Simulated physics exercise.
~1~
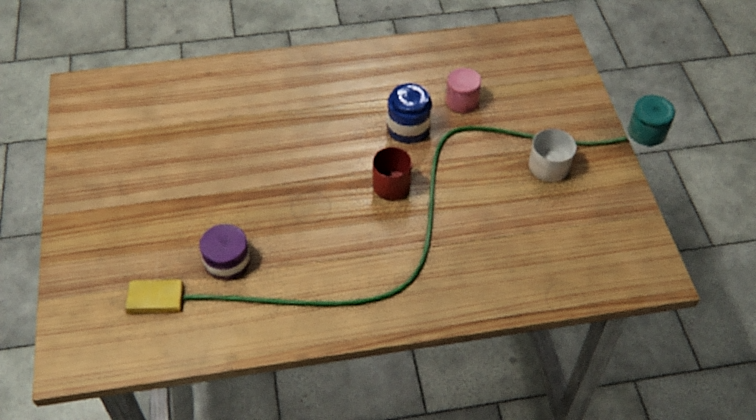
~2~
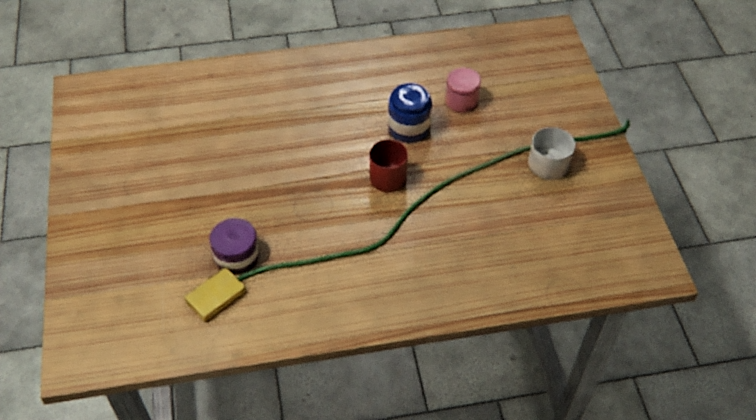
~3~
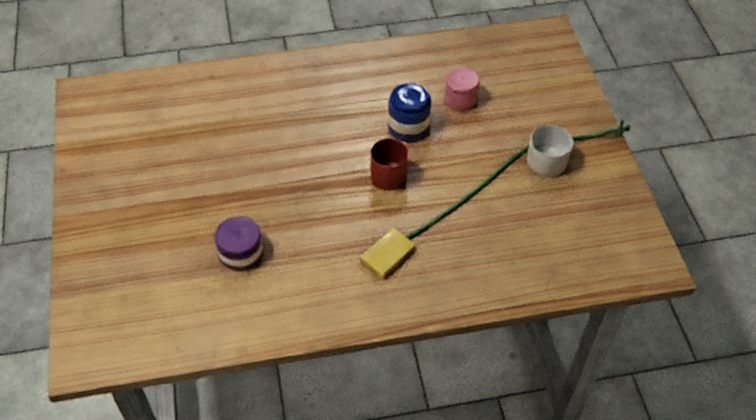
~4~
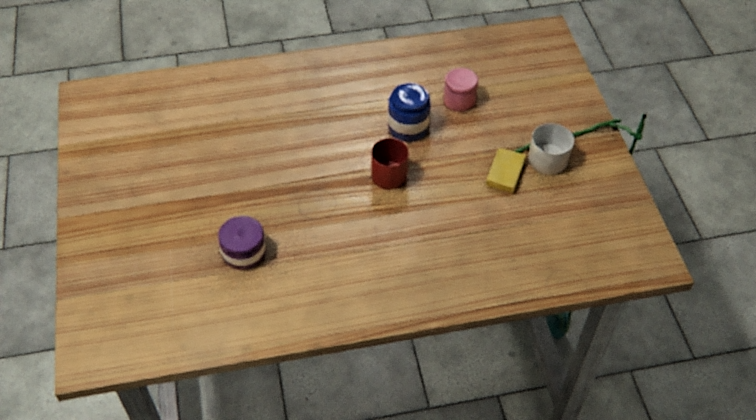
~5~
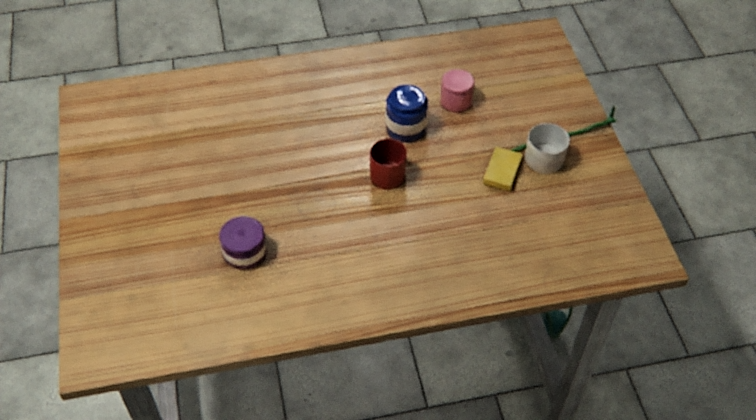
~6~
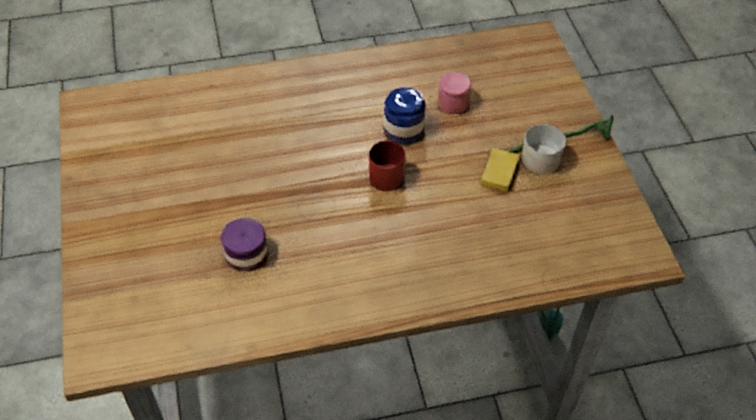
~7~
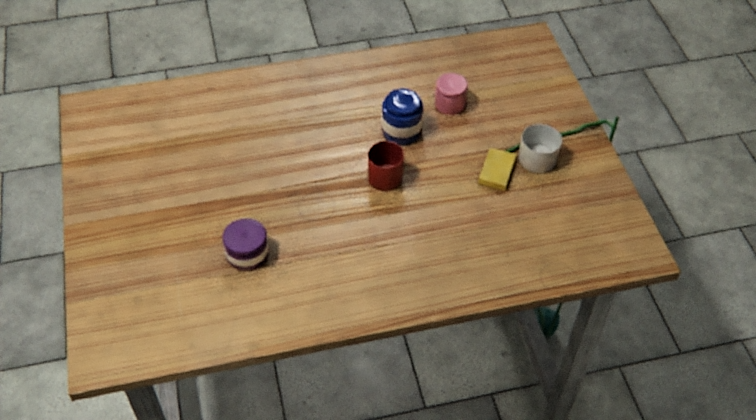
We see a teal object drop off the right edge of a wooden table, its green cable dragging a yellow block rightward past a purple canister and red cup until it stops beside the white cup, with the teal object left hanging below the tabletop.
